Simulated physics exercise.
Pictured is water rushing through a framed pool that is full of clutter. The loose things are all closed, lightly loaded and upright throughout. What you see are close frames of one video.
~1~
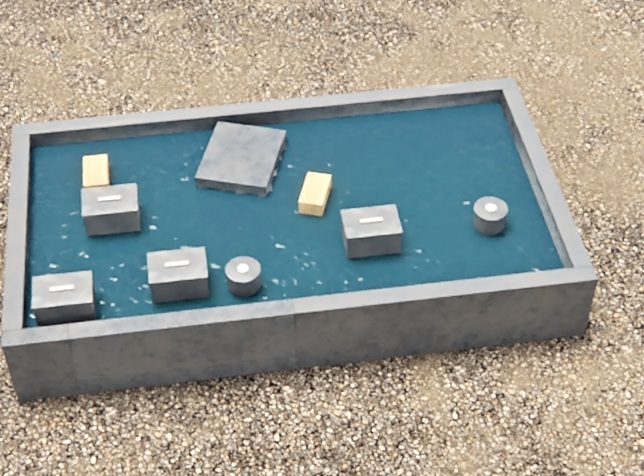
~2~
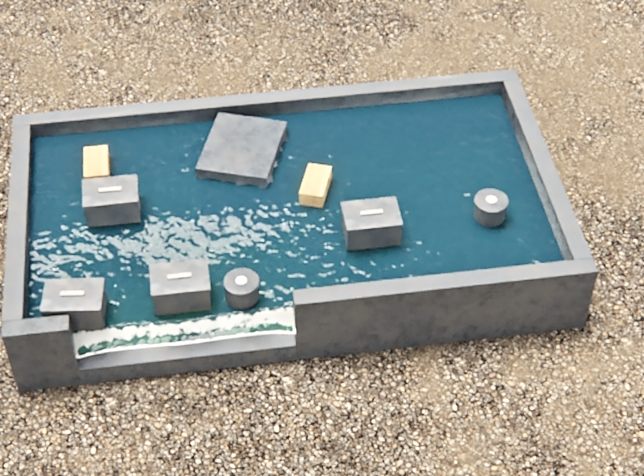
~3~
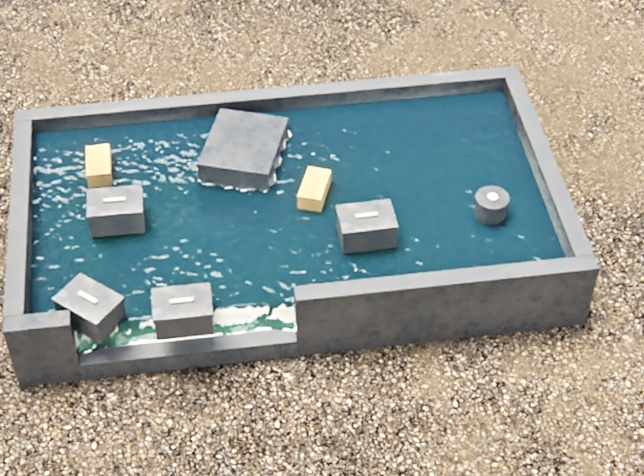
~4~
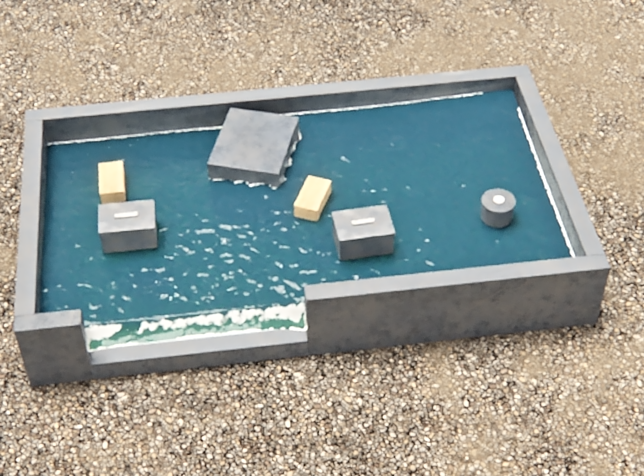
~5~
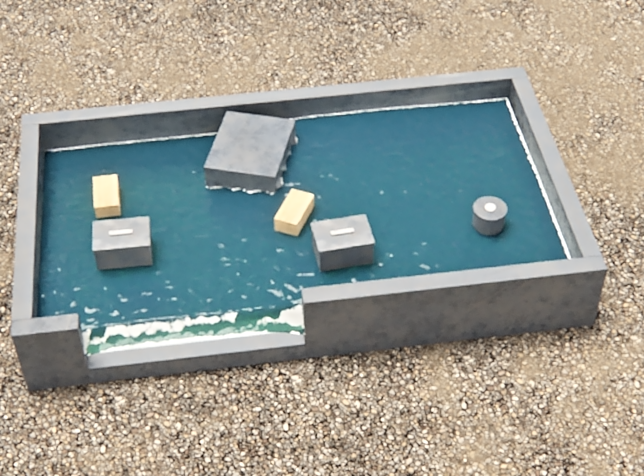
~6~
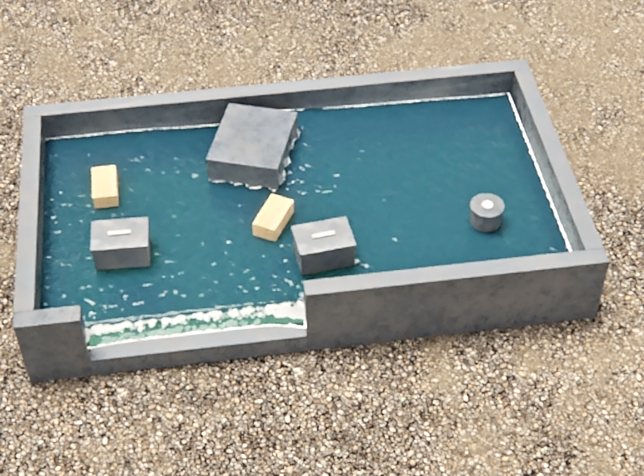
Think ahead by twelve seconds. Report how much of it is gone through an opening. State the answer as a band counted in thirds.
Answer: Two thirds or more.
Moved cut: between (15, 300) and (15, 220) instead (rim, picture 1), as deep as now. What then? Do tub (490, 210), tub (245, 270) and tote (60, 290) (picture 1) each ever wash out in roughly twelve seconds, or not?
Result, in listed order: Retained / exited / exited.
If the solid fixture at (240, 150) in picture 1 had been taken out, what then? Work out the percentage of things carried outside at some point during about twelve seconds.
90 in a hundred.
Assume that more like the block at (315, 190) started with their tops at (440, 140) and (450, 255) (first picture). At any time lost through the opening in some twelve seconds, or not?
One after the other: Never escapes, escapes.
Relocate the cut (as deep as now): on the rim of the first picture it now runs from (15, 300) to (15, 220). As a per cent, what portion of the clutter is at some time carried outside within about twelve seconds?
60 per cent.
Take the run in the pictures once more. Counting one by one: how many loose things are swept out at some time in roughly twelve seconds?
My tally gives 6.
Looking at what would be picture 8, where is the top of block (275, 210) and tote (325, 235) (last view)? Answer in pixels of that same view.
They end up at about pixels (216, 228) and (265, 264).
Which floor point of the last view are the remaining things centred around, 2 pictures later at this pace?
About (236, 270).
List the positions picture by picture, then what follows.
A block at (315, 189) floats; a tote at (371, 221), afloat; 0 of 8 have shifted, in the first picture.
A block at (316, 180) floats; a tote at (372, 213) floats; 3 of 8 have shifted, in the second picture.
A block at (314, 183), afloat, close to its start; a tote at (367, 216), afloat, close to its start; 5 of 8 have shifted, in the third picture.
A block at (313, 193), afloat, close to its start; a tote at (363, 223) floats, close to its start; 7 of 8 have shifted, in the fourth picture.
A block at (294, 207) floats, close to its start; a tote at (343, 233), afloat, close to its start; 8 of 8 have shifted, in the fifth picture.
A block at (273, 212), afloat, a stride from its start; a tote at (324, 236) floats, a stride from its start; 8 of 8 have shifted, in the sixth picture.
A moment on, 3 of 8 are out; 5 afloat.
Next, 5 of 8 are out; 3 afloat.
Later, 6 of 8 are out; 2 afloat.
In the end, 6 of 8 are out; 2 afloat.
